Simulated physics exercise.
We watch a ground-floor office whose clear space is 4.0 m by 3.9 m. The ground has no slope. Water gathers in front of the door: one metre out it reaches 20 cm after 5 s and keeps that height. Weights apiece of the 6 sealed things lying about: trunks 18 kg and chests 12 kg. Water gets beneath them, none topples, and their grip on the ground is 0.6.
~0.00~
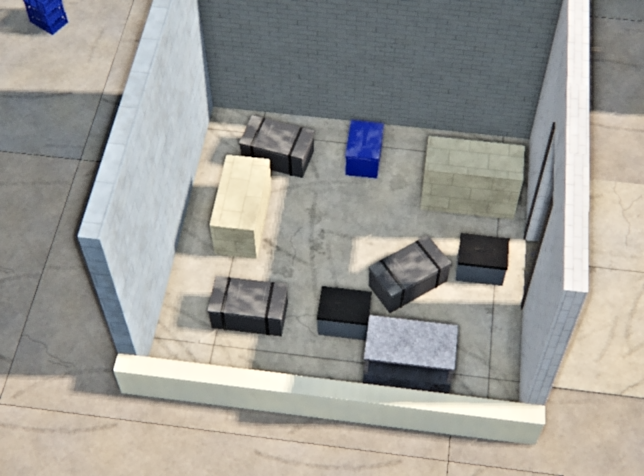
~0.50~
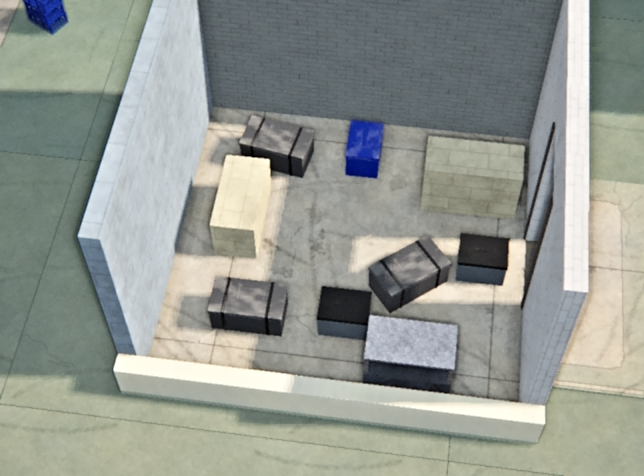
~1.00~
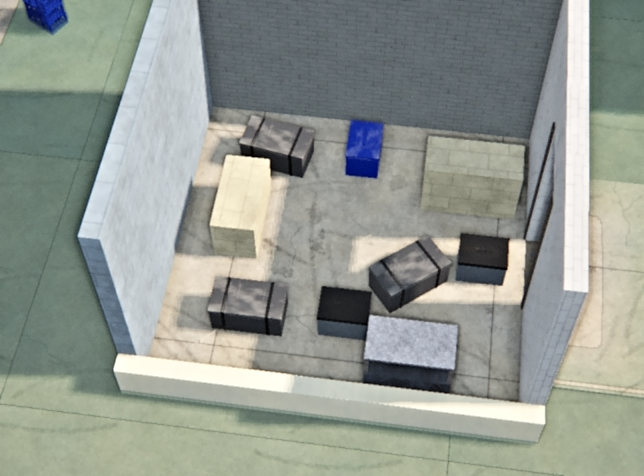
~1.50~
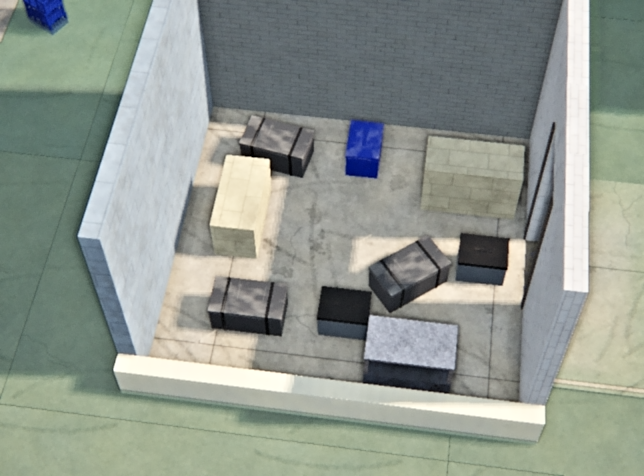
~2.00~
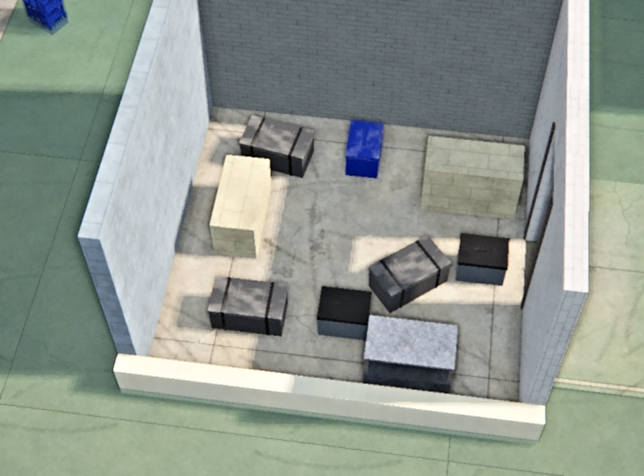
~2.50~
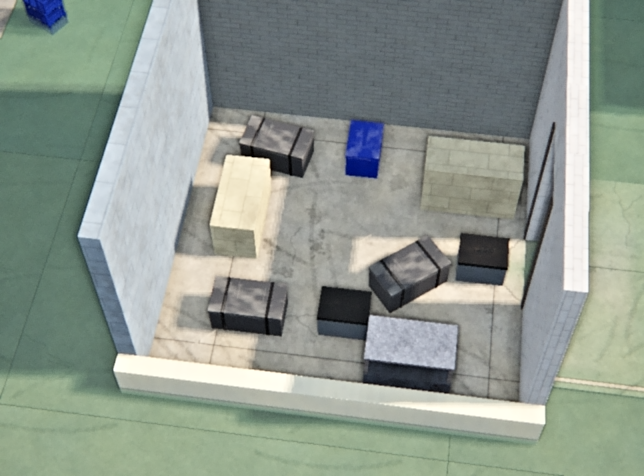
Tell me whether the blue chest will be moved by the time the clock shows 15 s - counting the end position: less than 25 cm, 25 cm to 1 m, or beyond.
Blue chest slides a little.
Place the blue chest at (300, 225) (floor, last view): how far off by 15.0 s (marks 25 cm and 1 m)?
It travels far.
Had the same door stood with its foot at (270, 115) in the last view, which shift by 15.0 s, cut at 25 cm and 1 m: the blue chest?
Then the blue chest barely shifts.
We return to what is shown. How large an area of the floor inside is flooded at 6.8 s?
Some 9.5 m2.
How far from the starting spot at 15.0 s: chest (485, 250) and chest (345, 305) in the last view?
In that order: 200 cm, 10 cm.
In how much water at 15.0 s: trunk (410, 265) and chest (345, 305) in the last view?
About 12 and 10 cm.
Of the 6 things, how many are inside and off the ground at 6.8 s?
1 of them.
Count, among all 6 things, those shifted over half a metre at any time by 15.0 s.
6 of them.
After 3.5 s the blue chest is near (365, 139), 0.0 m from its start, aground; 0 afloat.
After 6.8 s the blue chest is near (365, 139), 0.0 m from its start, aground; 1 afloat.
After 11.0 s the blue chest is near (368, 138), 0.0 m from its start, aground; 5 afloat.
After 15.0 s the blue chest is near (416, 144), 0.6 m from its start, afloat; 6 afloat.
